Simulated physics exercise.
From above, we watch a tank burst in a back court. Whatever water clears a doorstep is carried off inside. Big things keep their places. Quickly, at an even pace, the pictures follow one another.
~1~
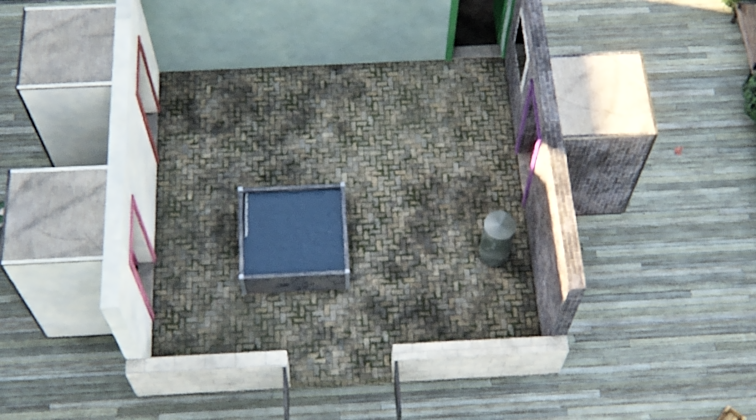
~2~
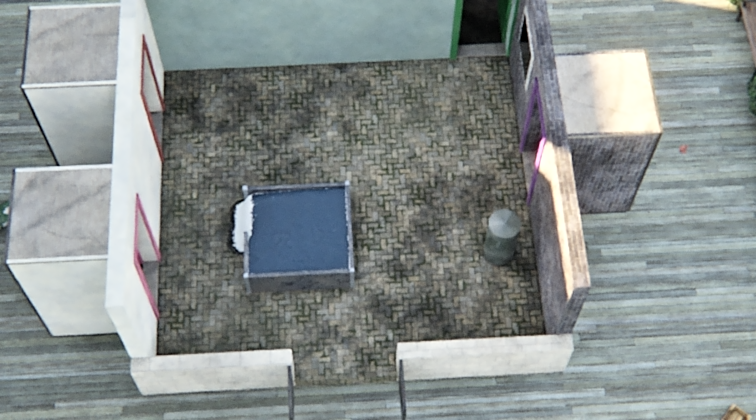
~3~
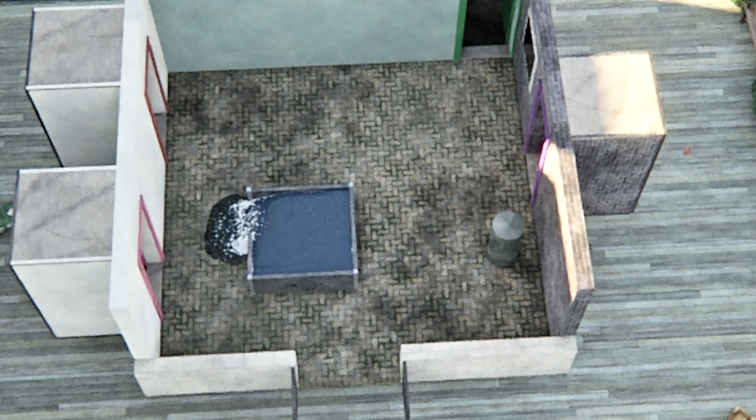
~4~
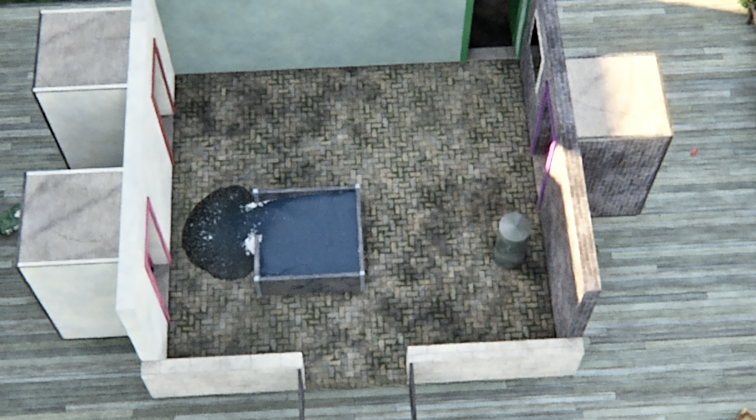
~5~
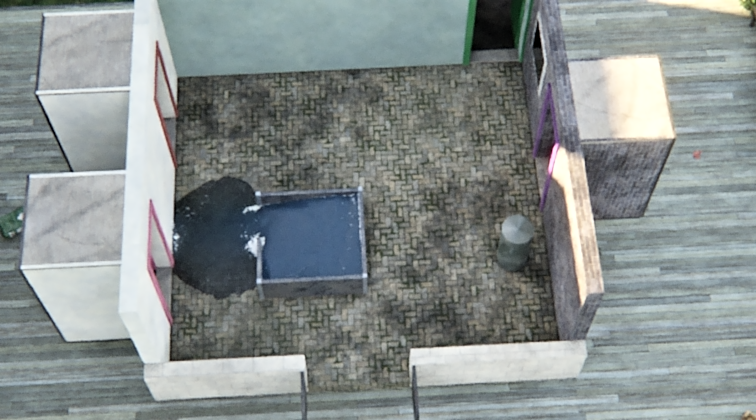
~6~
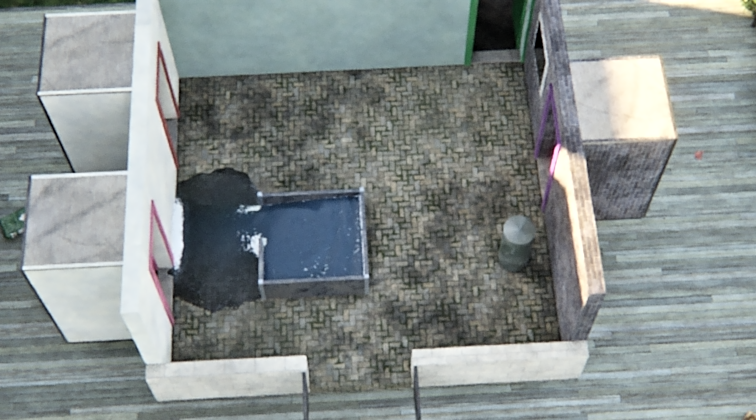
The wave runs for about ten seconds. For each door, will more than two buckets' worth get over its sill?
In the end the purple door keeps inside the allowance there. The green door keeps inside the allowance there. The red door exceeds the allowance there. The pink door exceeds the allowance there.
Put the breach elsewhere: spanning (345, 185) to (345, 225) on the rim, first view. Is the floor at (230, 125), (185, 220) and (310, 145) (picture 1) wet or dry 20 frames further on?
Unwetted, unwetted, unwetted.
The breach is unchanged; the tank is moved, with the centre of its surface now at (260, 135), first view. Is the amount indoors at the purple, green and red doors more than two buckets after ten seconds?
Then: The purple door stays under; the green door holds; the red door goes over.
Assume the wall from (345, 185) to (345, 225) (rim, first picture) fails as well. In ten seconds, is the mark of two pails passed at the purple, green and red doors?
Purple door exceeds the limit, green door exceeds the limit, red door falls short.
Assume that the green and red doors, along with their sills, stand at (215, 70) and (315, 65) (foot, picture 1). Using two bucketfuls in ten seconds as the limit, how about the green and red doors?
Well, the green one runs over, and as for the red one, it stays within bounds.
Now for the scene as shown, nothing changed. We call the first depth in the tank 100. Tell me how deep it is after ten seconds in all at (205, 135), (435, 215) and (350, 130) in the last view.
At the three places, in the order asked: Around 6, 4 and 4 per cent.
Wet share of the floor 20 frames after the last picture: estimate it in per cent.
By my count, 30 percent.
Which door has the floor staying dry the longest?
It's the one in purple.
A moment on, water covers 10 % of the floor; the purple door not reached, the green door not reached, the red door wet at the sill, nothing in, the pink door under two buckets in.
Next, water covers 20 % of the floor; the purple door not reached, the green door not reached, the red door under two buckets in, the pink door over two buckets in.
Then, water covers 30 % of the floor; the purple door not reached, the green door not reached, the red door over two buckets in, the pink door over two buckets in.
Later, water covers 65 % of the floor; the purple door not reached, the green door wet at the sill, nothing in, the red door over two buckets in, the pink door over two buckets in.
In the end, water covers 95 % of the floor; the purple door wet at the sill, nothing in, the green door wet at the sill, nothing in, the red door over two buckets in, the pink door over two buckets in.
